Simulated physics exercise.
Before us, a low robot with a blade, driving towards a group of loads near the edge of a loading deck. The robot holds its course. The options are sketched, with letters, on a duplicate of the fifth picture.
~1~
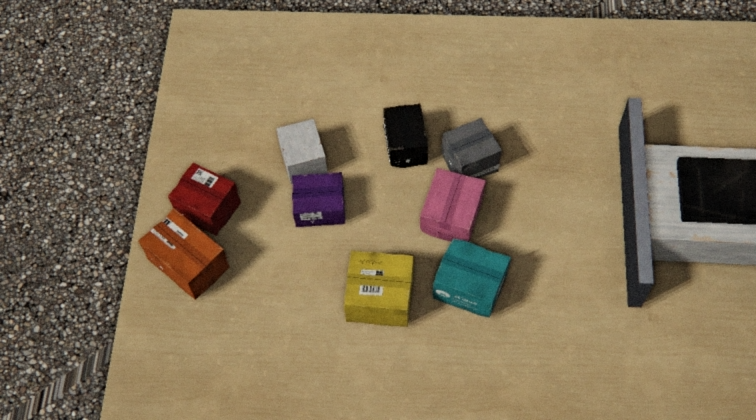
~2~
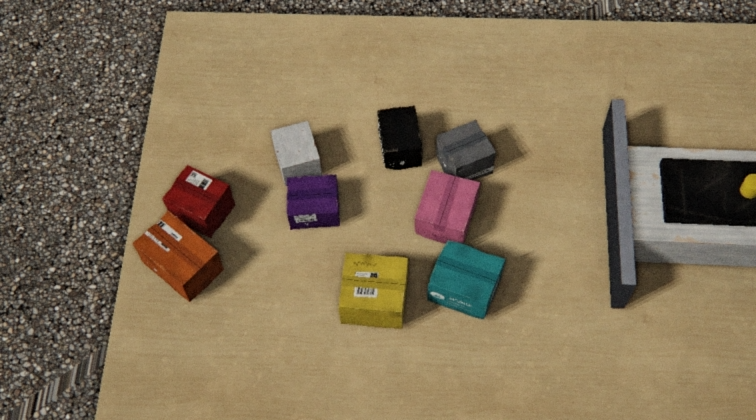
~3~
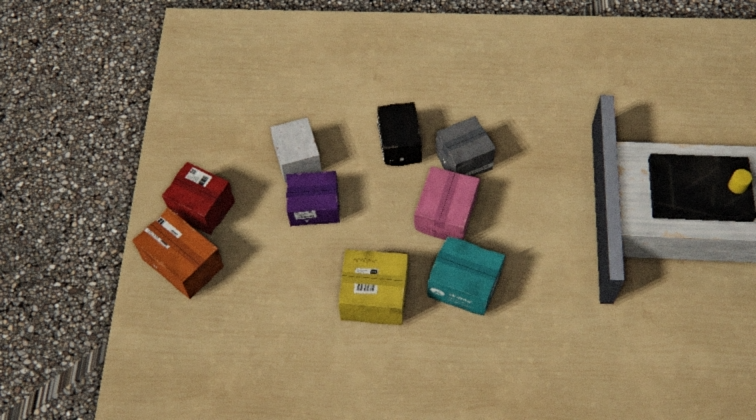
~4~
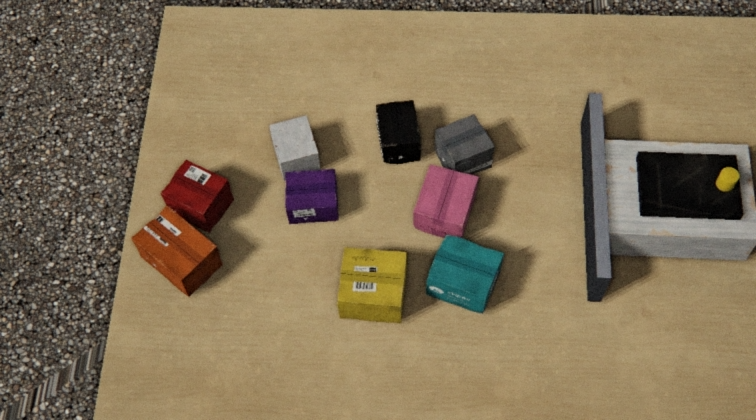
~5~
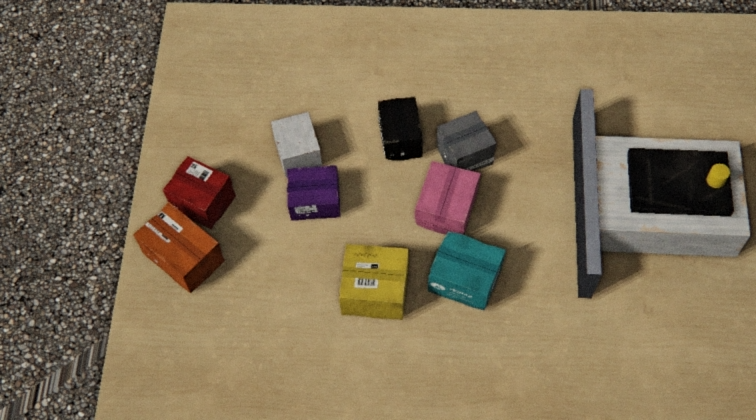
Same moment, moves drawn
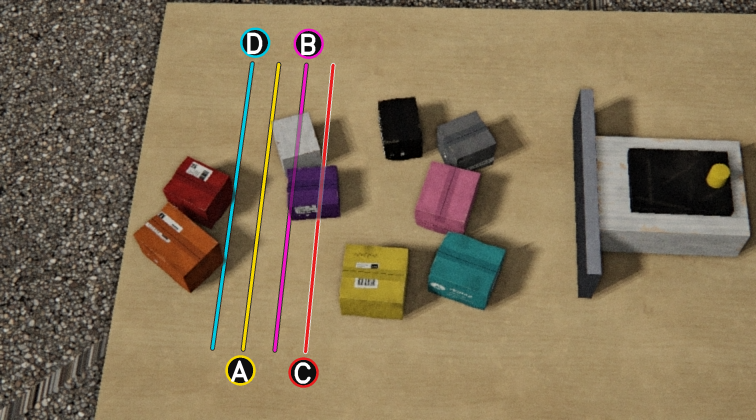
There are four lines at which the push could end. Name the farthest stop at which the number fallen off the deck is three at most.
No fourth one falls up to D.
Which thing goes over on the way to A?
The orange box.
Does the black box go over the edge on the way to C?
By then, no.
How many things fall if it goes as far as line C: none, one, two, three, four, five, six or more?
In all, none.
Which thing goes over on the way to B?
The orange box goes over.
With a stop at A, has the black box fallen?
No.
On the copy, A at (262, 197); B at (292, 197); C at (320, 198); D at (234, 196).
On D. First, robot (541, 177); yellow parcel (355, 282); turquoise parcel (418, 274).
Then, robot (411, 173); orange box (156, 246); red box (193, 195).
Finally, robot (311, 171); orange box over the edge; red box over the edge; three fallen.
By contrast, A is within the limit but short; B is within the limit but short; C is within the limit but short.
